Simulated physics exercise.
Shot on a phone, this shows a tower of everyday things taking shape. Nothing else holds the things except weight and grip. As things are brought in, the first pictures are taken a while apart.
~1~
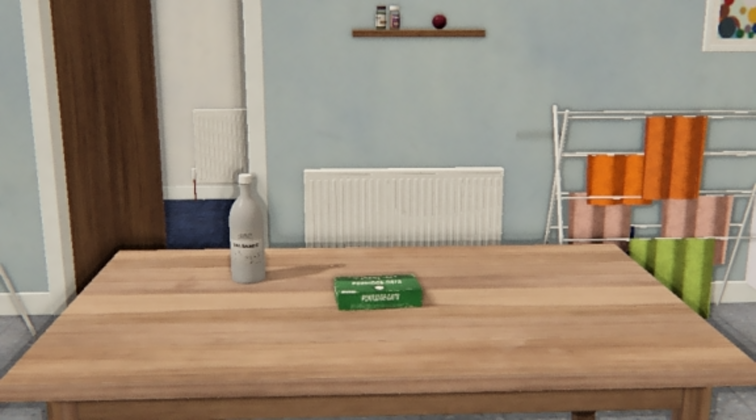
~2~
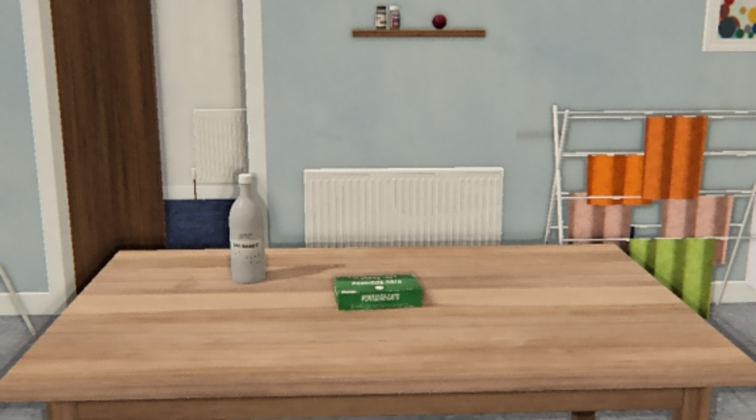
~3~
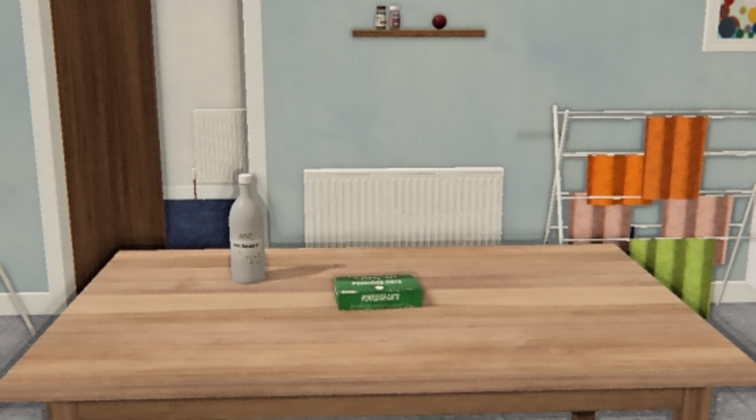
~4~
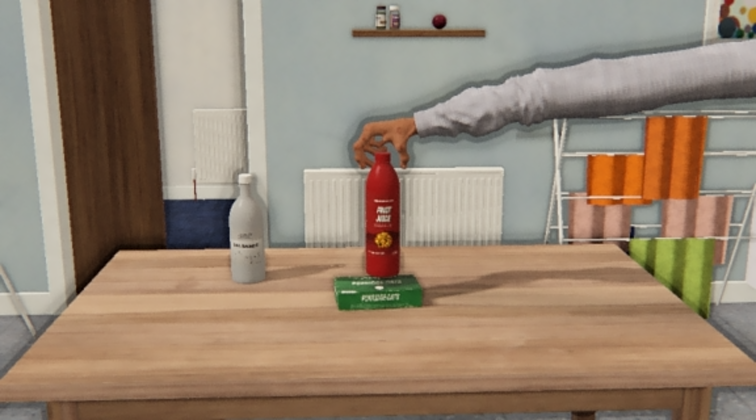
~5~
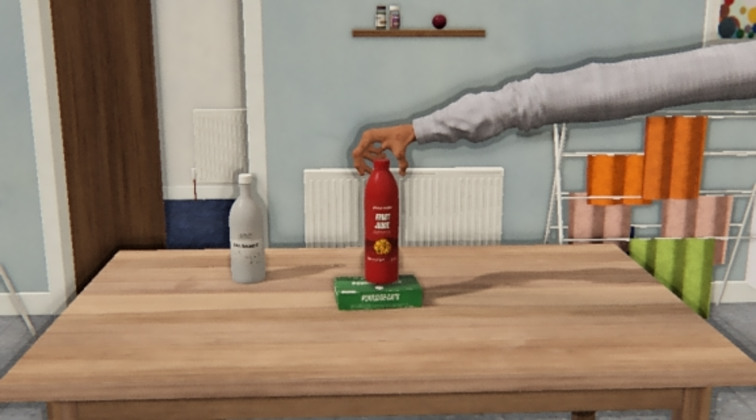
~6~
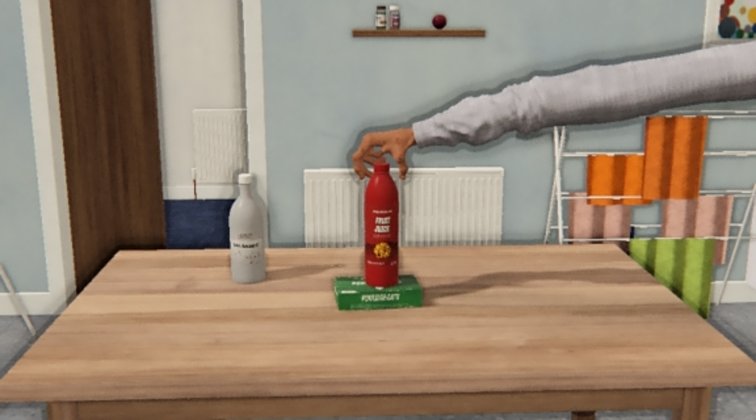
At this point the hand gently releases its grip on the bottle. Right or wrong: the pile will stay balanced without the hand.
Right.
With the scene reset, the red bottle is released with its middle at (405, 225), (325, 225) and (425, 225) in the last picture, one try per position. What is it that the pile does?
In order, the pile stands firm, then tumbles down, and lastly tumbles down.
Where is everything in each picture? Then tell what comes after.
In the first picture, the last thing is not in view yet; green packet (377, 292).
In the second picture, the last thing is not in view yet; green packet (377, 292).
In the third picture, the last thing is not in view yet; green packet (377, 292).
The fourth picture shows on its way; red bottle (383, 214); green packet (377, 292).
The fifth picture shows on its way; red bottle (382, 220); green packet (377, 292).
The sixth picture shows set down, still held; red bottle (382, 224); green packet (377, 292).
Then, 0.60 s after the last picture, nothing has stirred.
Then, 1.40 s after the last picture, red bottle resting near (382, 224).
At rest, all 3 in place. Seen from the same camera at the end, red bottle near (382, 224). The pile keeps its balance.
